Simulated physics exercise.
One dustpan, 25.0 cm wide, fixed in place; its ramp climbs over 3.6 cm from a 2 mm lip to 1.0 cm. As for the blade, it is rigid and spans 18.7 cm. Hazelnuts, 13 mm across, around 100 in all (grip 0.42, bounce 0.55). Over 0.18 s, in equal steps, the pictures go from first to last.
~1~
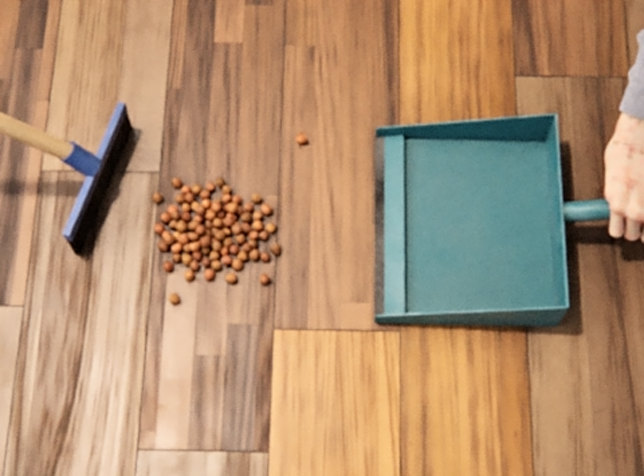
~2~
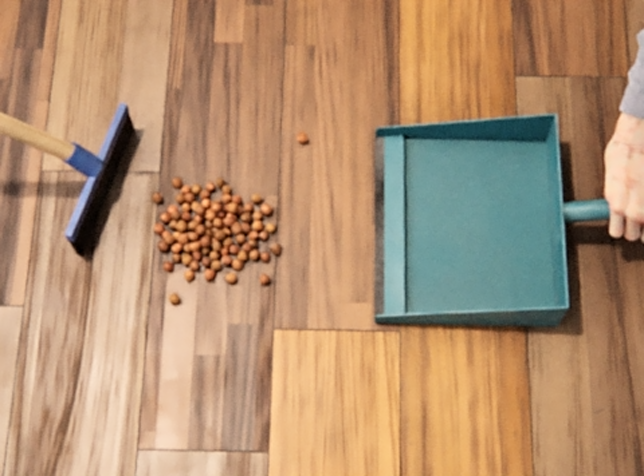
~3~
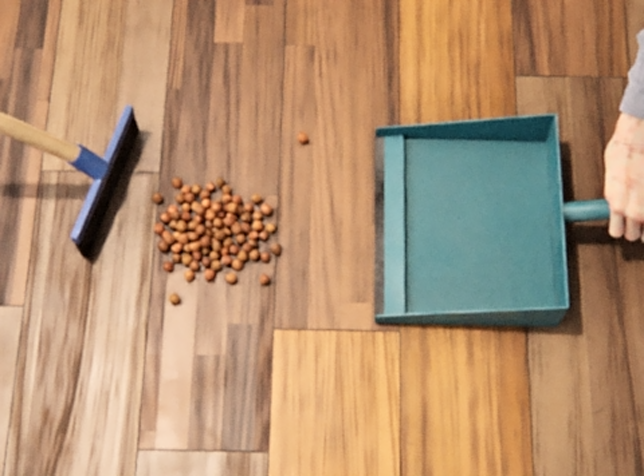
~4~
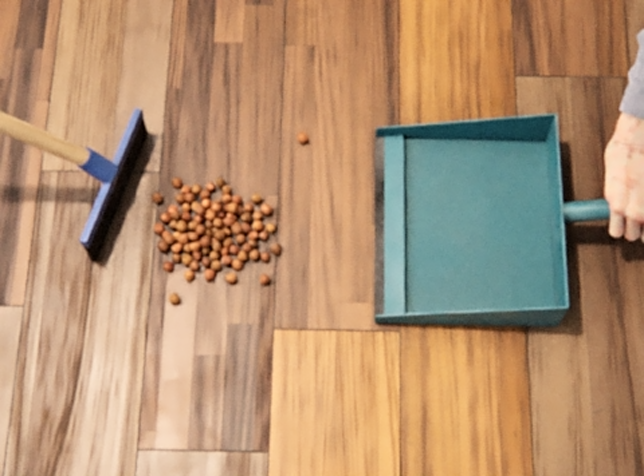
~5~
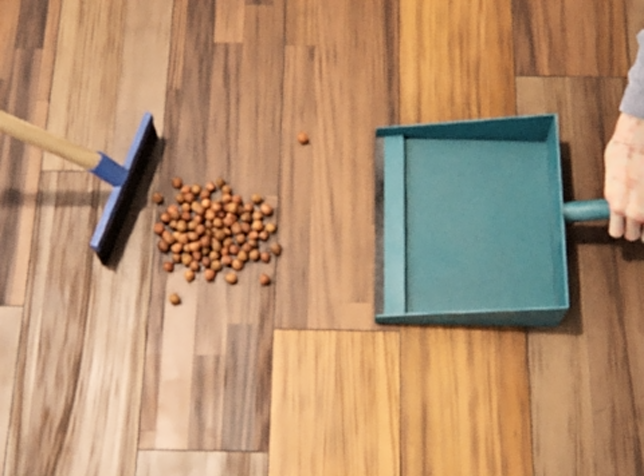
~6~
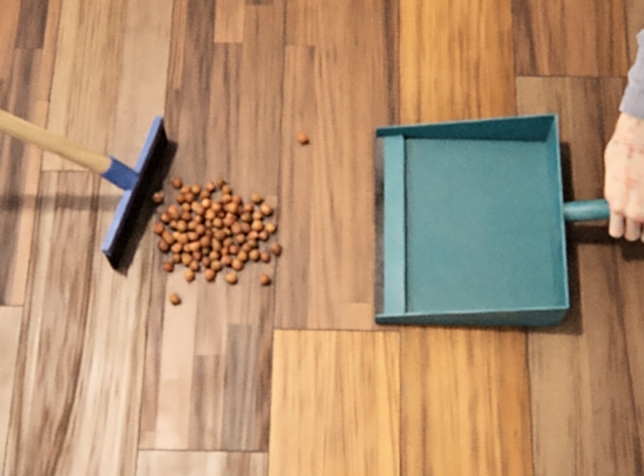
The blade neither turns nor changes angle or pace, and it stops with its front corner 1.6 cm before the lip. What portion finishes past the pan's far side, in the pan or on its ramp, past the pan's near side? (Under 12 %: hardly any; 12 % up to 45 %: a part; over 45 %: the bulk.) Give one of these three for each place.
Far side: My money's on a low share. Pan: My money's on a medium-sized share. Near side: My money's on a medium-sized share.
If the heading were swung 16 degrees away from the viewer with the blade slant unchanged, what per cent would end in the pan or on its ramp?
I'd expect close to 5 percent.
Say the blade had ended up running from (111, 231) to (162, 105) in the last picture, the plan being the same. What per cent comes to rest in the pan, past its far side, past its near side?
That ends as pan 0, far 0, and near 0.
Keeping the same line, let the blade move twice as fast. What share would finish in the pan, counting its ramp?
Share: Close to 30 %.
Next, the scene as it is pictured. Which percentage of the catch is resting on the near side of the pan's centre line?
Roughly 90 percent.
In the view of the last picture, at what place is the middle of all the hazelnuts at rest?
Roughly pixel (366, 290).
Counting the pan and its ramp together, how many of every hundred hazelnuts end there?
Some 20 per cent.
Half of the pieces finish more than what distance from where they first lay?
Around 22 centimetres.
Then, 0.33 s after the last picture, middle of the blade 17 cm from the lip; 0 % over the lip, far side 0 %, near side 0 %.
Then, 0.55 s after the last picture, middle of the blade 9 cm from the lip; 0 % over the lip, far side 0 %, near side 15 %.
Then, 0.89 s after the last picture, middle of the blade 4 cm from the lip; 20 % over the lip, far side 0 %, near side 30 %.
In the end, far side 0 %, pan 20 %, near side 30 %, in front of the lip or behind the blade 50 %.
